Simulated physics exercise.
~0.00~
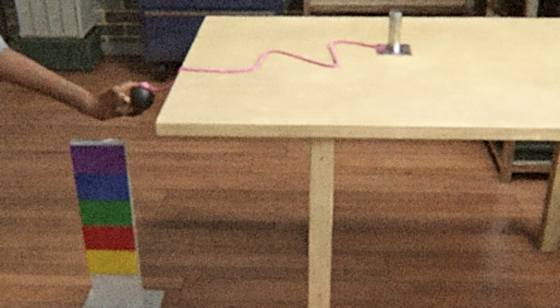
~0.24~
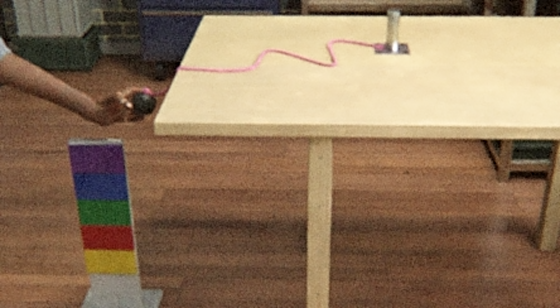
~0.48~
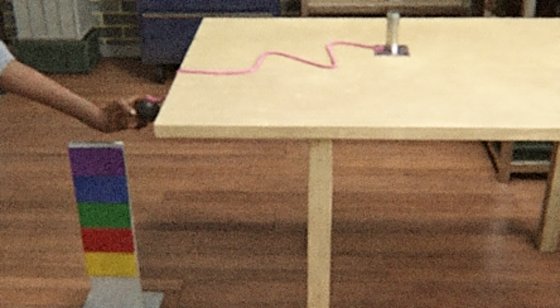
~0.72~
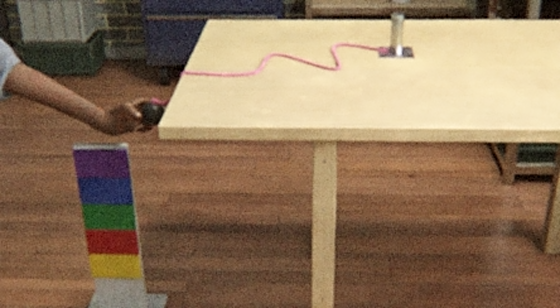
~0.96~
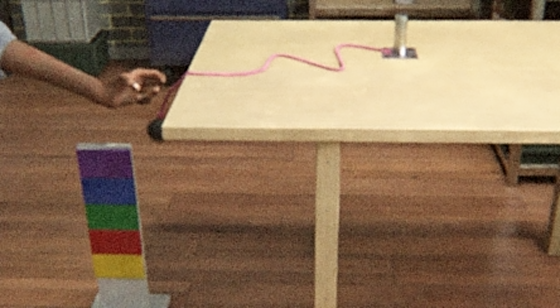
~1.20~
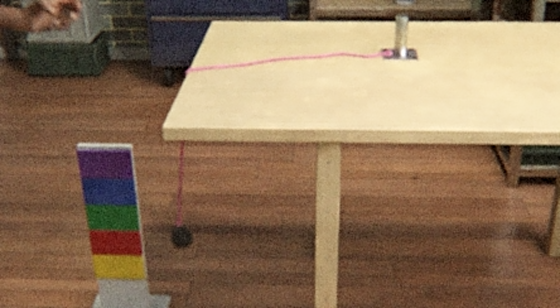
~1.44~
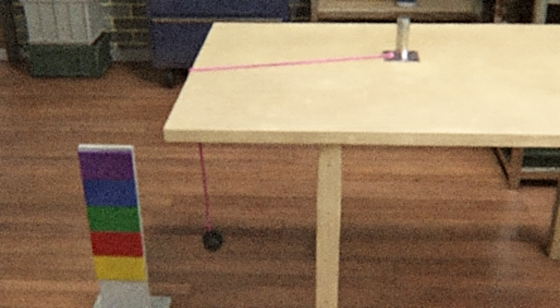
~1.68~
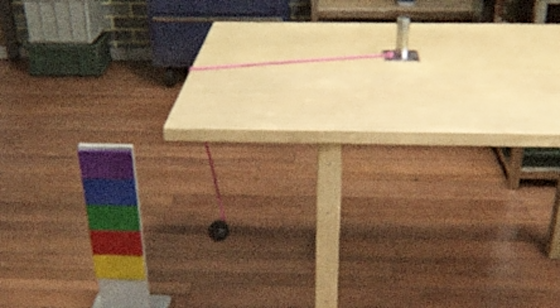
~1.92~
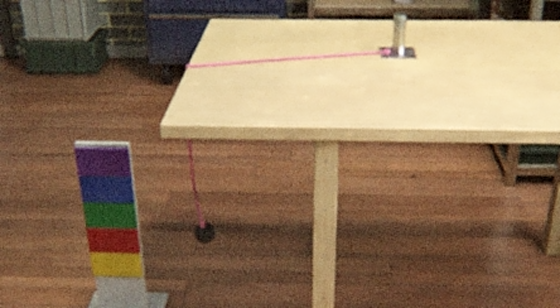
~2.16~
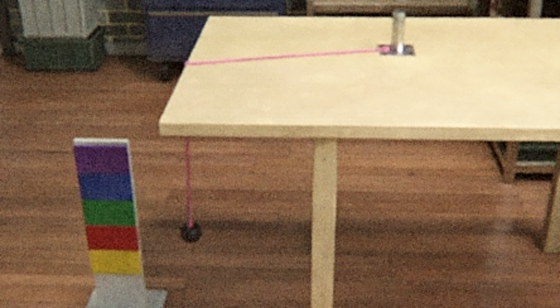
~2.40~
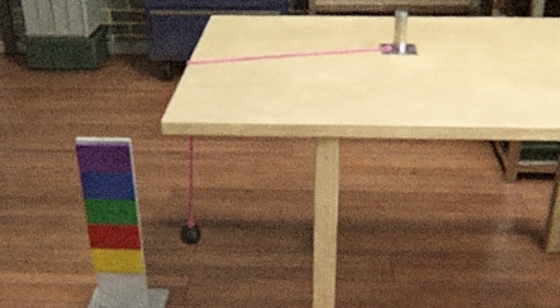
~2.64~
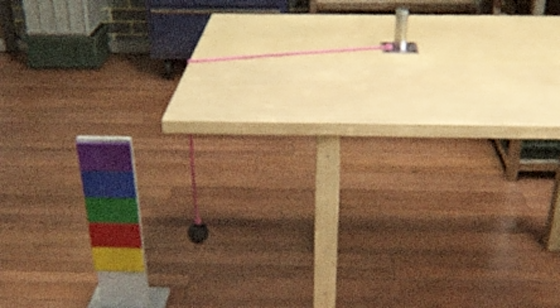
A black ball on a pink cord was held by a hand at the table's left edge, then let go, dropping below the tabletop as the cord pulled straight. It swung gently right and left, and ended hanging about level with the red band.
